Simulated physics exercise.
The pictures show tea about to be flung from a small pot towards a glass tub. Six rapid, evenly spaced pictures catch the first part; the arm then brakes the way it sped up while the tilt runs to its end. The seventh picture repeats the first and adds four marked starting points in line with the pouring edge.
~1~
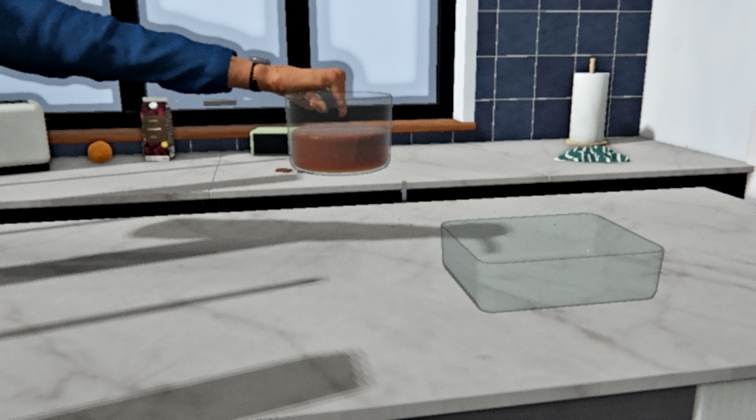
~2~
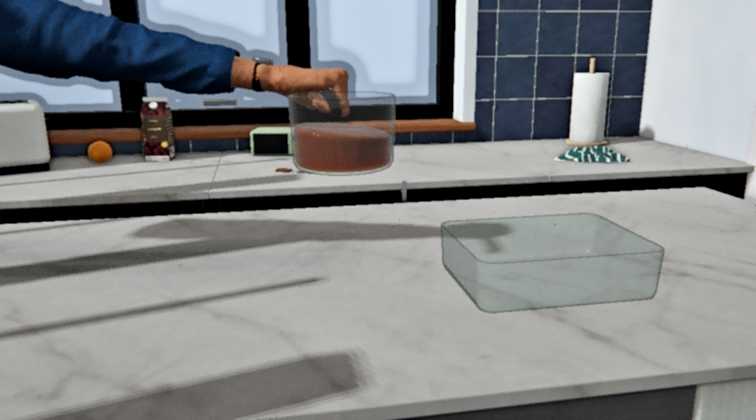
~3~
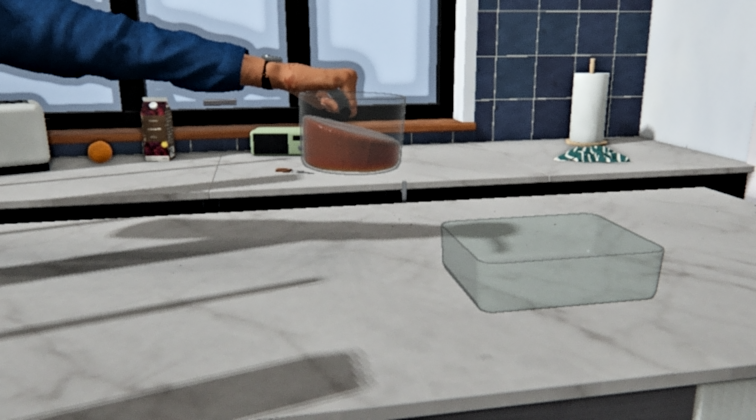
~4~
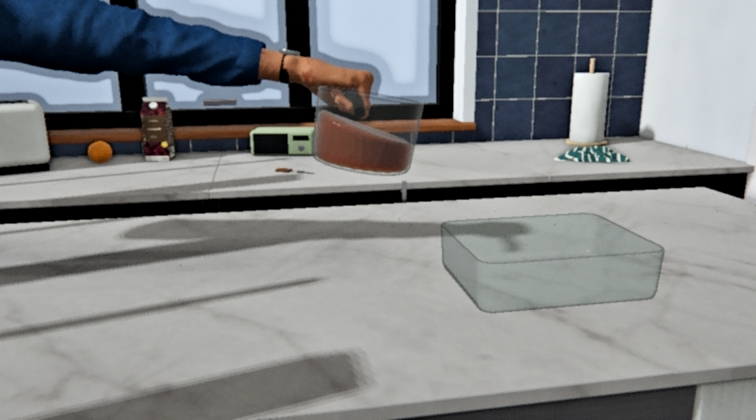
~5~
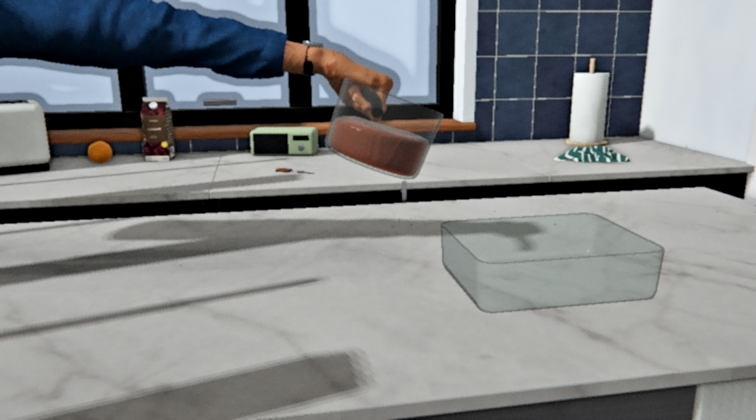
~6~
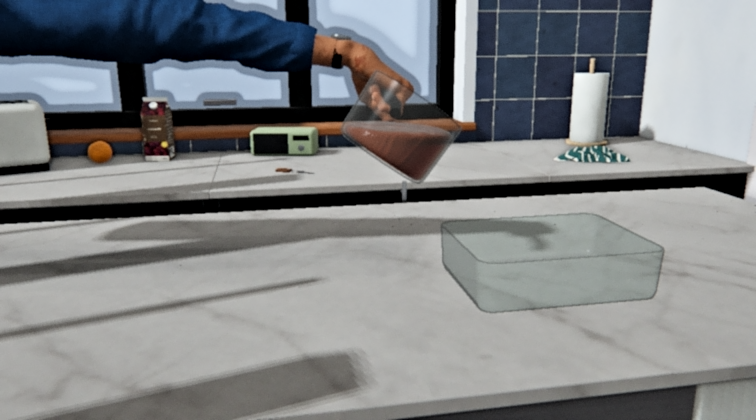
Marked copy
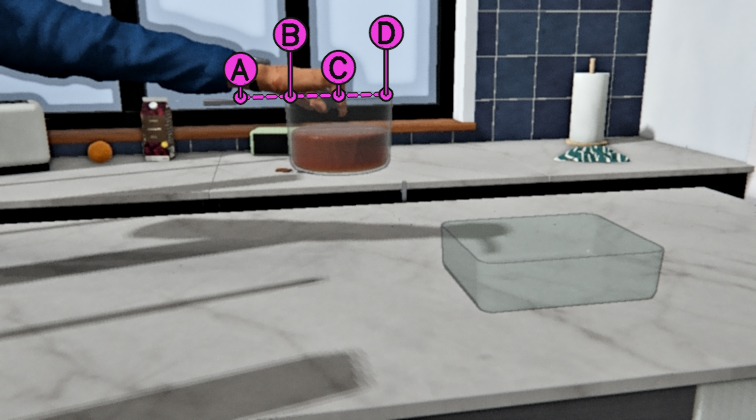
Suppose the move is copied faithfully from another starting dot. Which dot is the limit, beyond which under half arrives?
C.
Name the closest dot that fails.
Dot B.
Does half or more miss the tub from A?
Yes.
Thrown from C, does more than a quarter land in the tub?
Yes, it does.
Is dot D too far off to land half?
No, not at all.
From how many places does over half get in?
Two.
On the marked copy, A at (240, 97); B at (290, 96); C at (338, 95); D at (386, 94).
If A is chosen, about 0 % lands in the tub, 100 % falls short.
If B is chosen, about 25 % lands in the tub, 71 % falls short and 5 % goes beside or beyond.
If C is chosen, about 74 % lands in the tub, 18 % falls short and 8 % goes beside or beyond.
If D is chosen, about 84 % lands in the tub, 4 % falls short and 12 % goes beside or beyond.
